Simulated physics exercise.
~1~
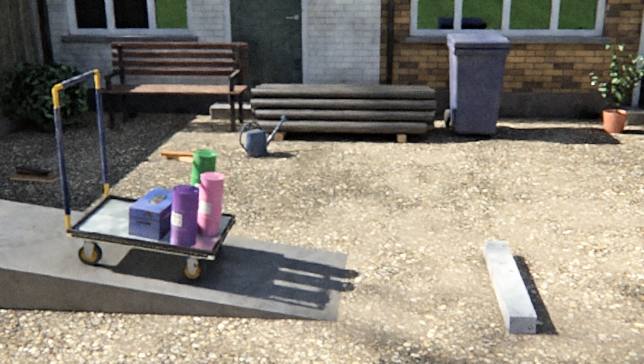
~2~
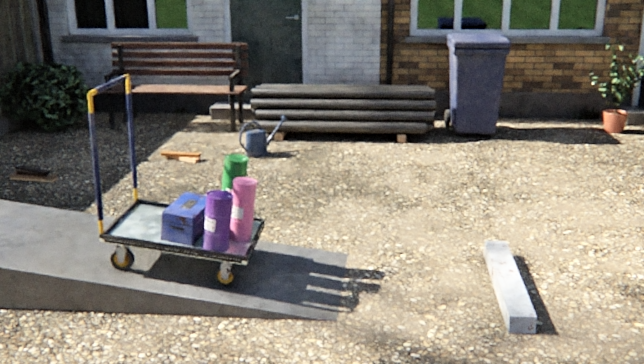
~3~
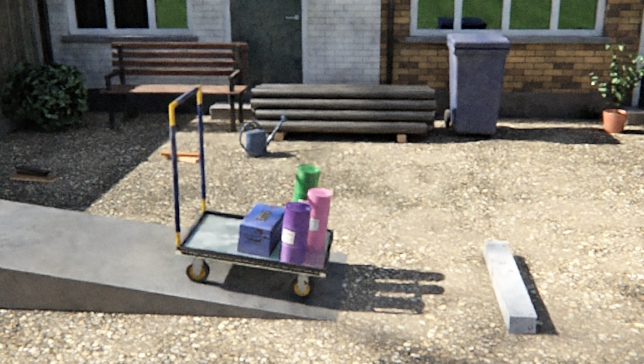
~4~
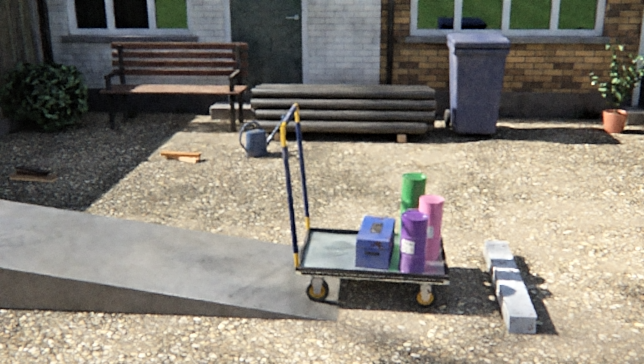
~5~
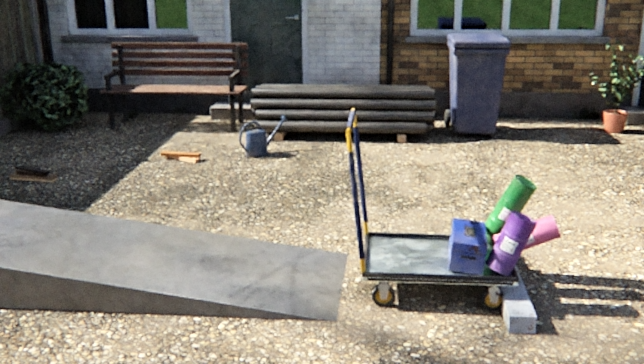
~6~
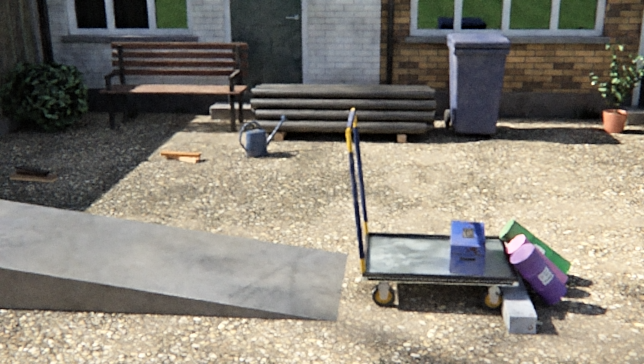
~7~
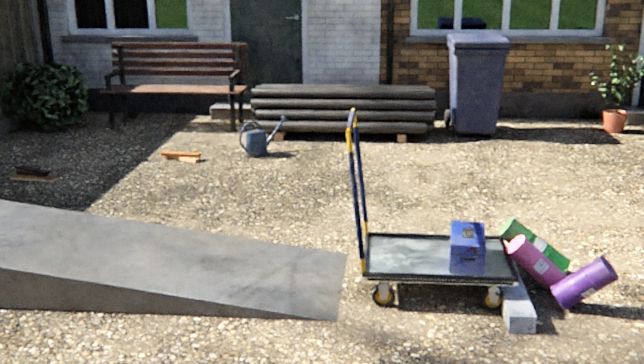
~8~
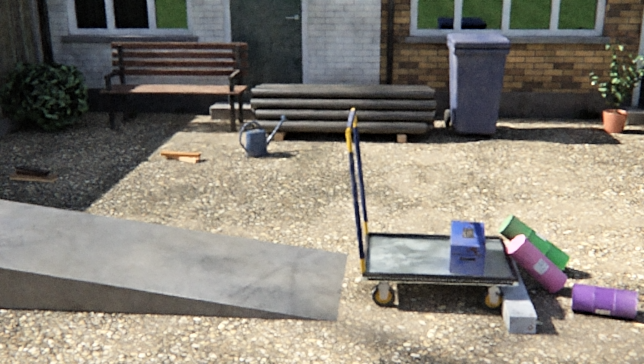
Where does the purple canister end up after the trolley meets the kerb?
It ends up off the trolley, lying on its side on the gravel to the right, beyond the other canisters.
